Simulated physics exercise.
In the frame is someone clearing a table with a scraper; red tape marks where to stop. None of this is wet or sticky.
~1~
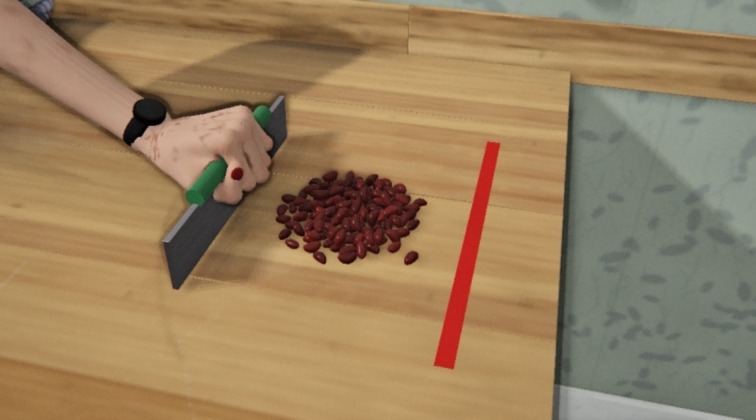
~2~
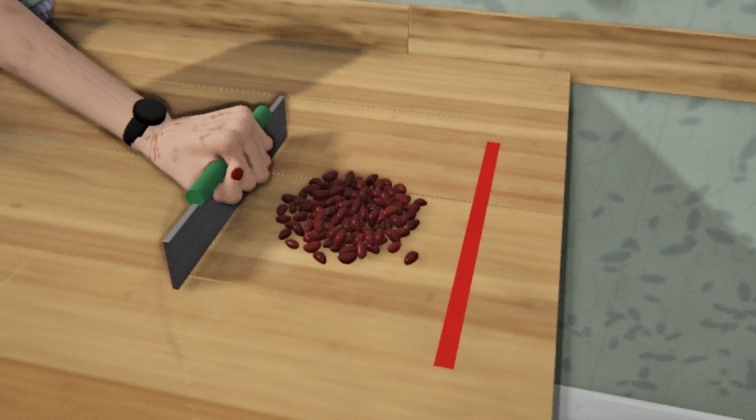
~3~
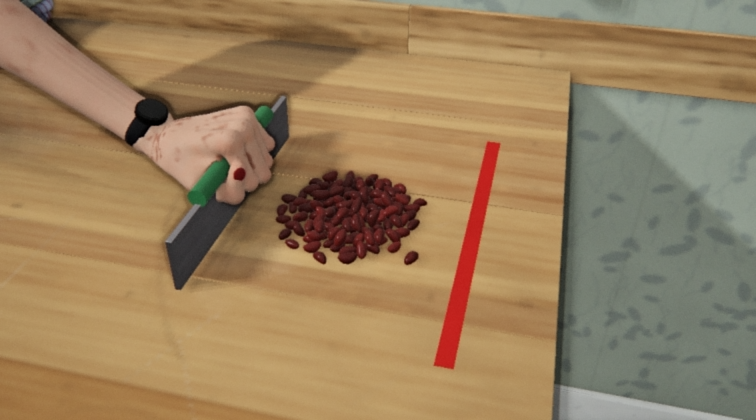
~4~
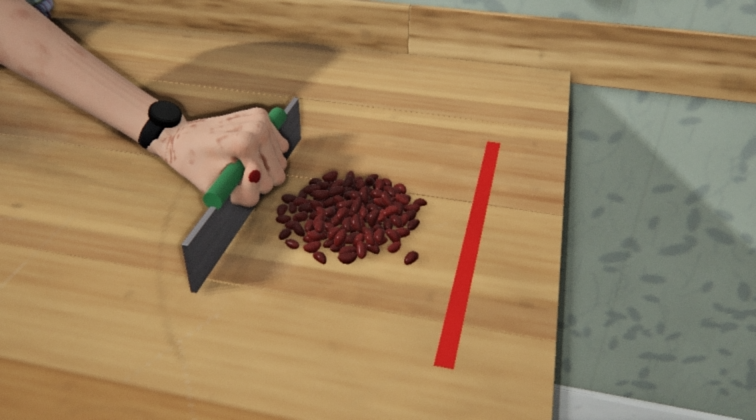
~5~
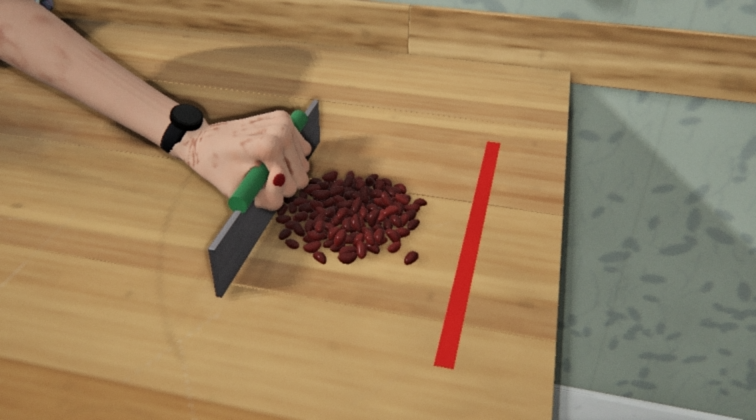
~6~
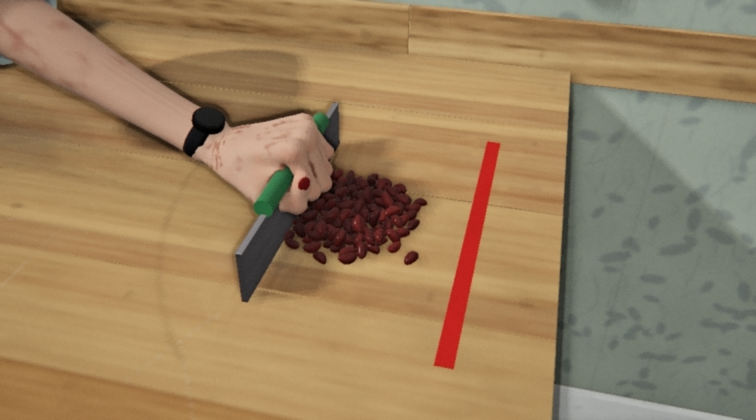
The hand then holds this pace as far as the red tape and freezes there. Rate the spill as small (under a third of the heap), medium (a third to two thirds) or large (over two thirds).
Small.
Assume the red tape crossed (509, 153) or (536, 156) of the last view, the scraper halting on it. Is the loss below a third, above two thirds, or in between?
For the first place it's the middle third, and for the second it's more than two thirds.
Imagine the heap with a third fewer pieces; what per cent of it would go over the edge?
10 per cent, roughly.
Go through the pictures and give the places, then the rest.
The first frame shows scraper (181, 250), at rest; red tape (492, 151), about a palm's width from the edge; edge at (561, 252); the heap (347, 213), kidney beans.
The second frame shows scraper (181, 250), at rest.
The third frame shows scraper (183, 251); the heap (347, 213).
The fourth frame shows scraper (199, 254).
The fifth frame shows scraper (225, 258); the heap (347, 213).
The sixth frame shows scraper (250, 262); red tape (492, 151); edge at (561, 252); the heap (351, 214), roughly a quarter pushed along.
Just after the last frame, scraper still moving, near (394, 180); heap all on the table, its front near (491, 235).
A moment on, scraper stopped at the red tape; heap about a tenth over the edge.
Further on, scraper stopped at the red tape; heap roughly a quarter over the edge.
When it is over, scraper stopped at the red tape; heap roughly a quarter over the edge.
